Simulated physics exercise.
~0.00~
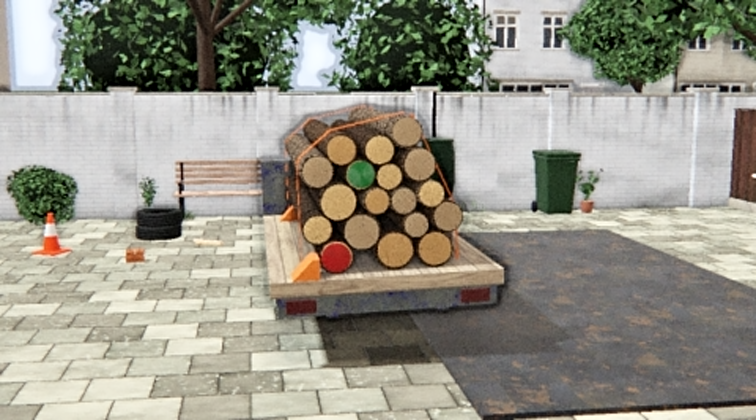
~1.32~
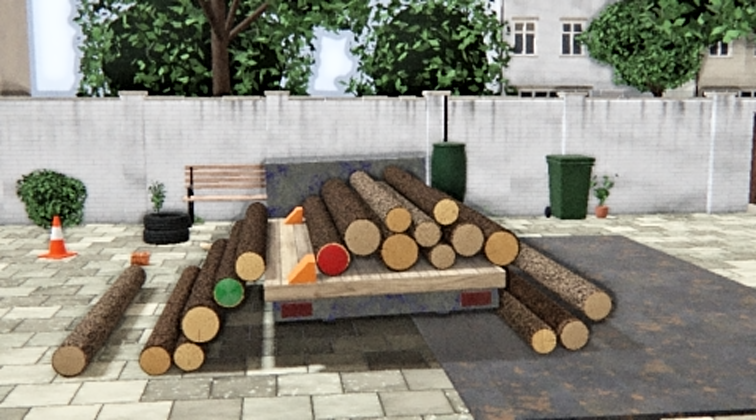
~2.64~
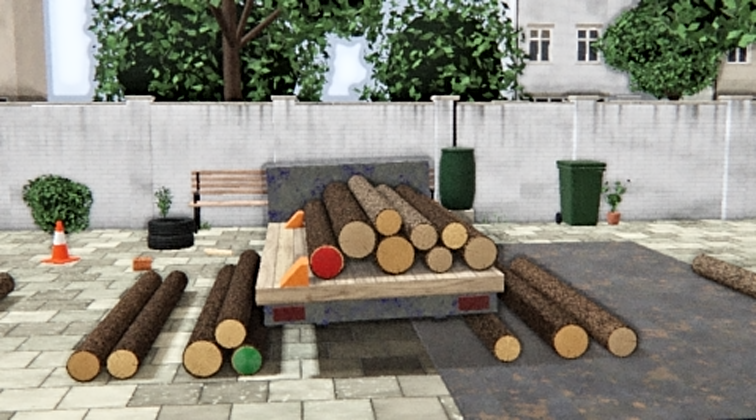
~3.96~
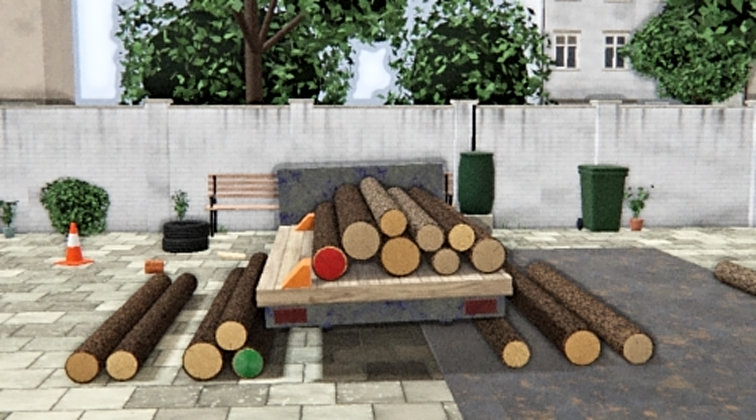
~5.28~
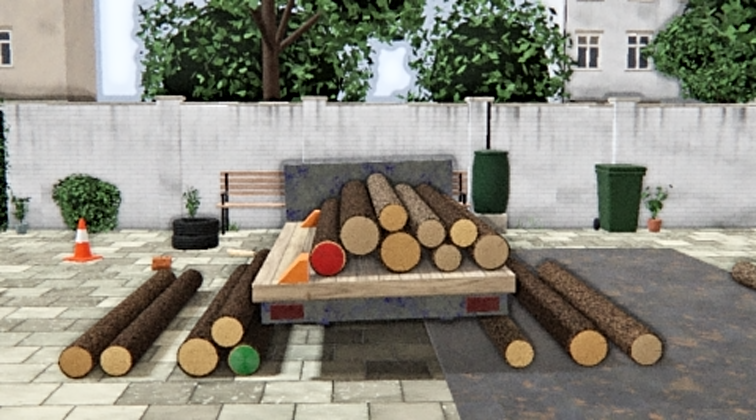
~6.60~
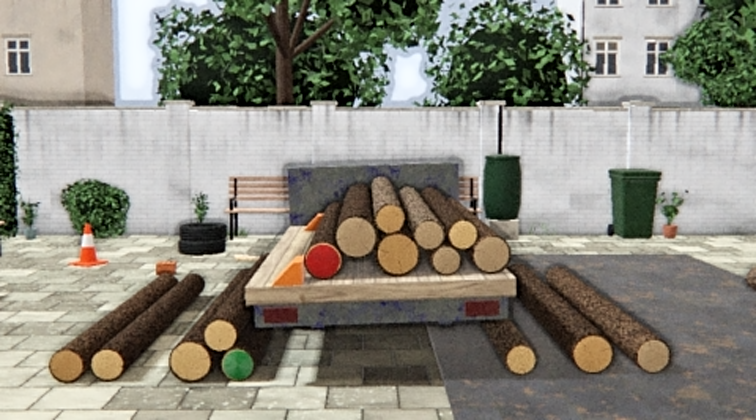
A stack of cut logs, one with a green end and one with a red end, sits strapped on a low flat trailer in a paved yard, seen from behind the open deck. Behind it are a pale wall, a bench, a dark green bin and an orange cone. The straps come loose and the pile spreads, logs tumbling off both sides. The green one drops over the left edge and settles on the paving among other fallen logs. The red one stays on the deck beside an orange chock, with a low heap still next to it, as the view drifts slightly sideways.
